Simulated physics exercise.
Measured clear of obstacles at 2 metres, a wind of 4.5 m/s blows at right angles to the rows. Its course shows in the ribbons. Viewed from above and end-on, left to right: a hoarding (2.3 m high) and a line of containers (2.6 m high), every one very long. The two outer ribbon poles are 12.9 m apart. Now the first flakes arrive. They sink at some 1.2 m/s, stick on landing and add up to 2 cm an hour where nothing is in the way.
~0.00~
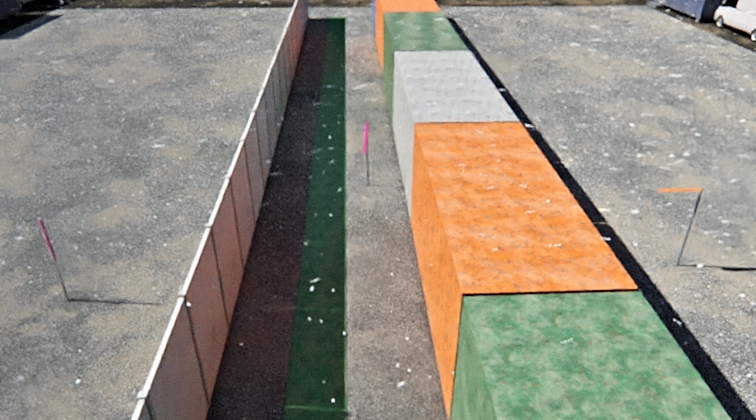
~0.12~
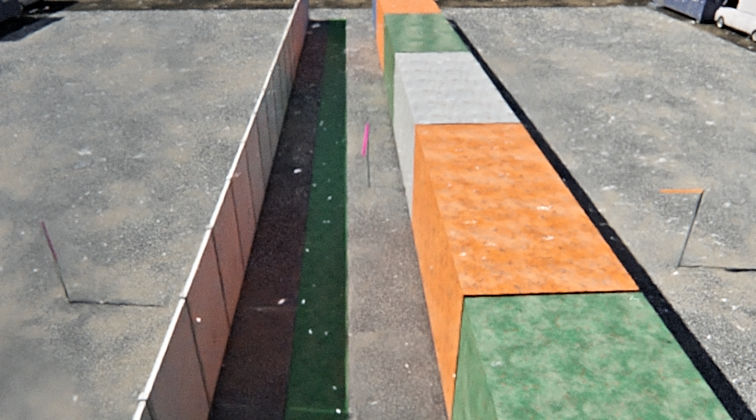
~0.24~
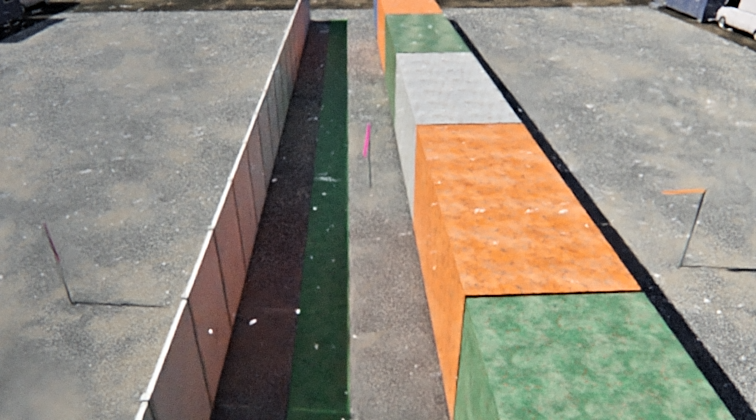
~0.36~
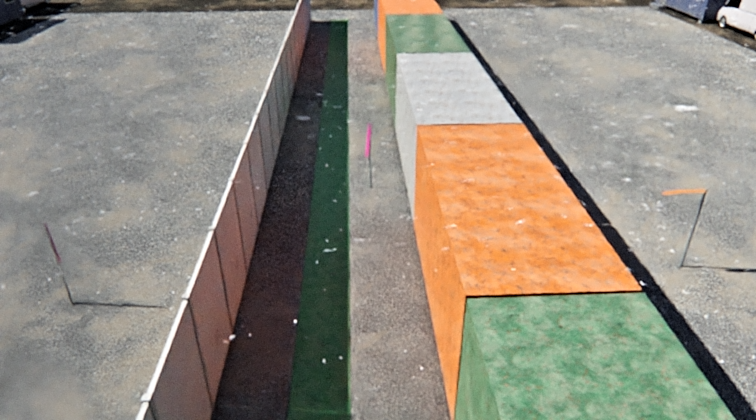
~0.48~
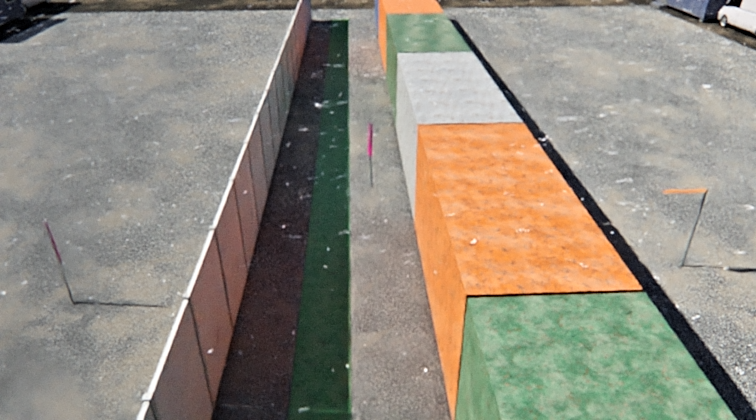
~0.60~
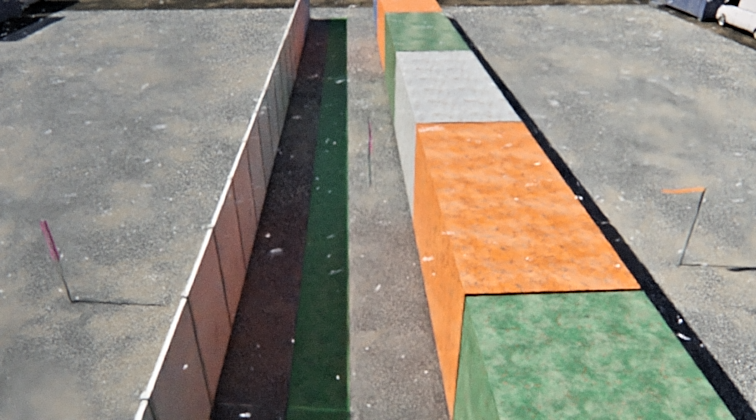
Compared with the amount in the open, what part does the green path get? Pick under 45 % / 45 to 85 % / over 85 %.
The green path gets between 45 and 85 % of the open amount.
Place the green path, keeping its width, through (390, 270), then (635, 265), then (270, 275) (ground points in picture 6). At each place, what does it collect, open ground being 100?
Roughly 60 per cent, 110 per cent and 70 per cent in that order.
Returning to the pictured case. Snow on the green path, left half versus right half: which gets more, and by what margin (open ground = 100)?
Leftward half gets more, roughly 10 points.
After 10 minutes open ground has 3 mm and the green path 2 mm.
After 30 minutes open ground has 10 mm and the green path 6 mm.
After 60 minutes open ground has 20 mm and the green path 13 mm, so the green path has 65 % of the open amount; the left half of it has 70 %, the right half 59 %.
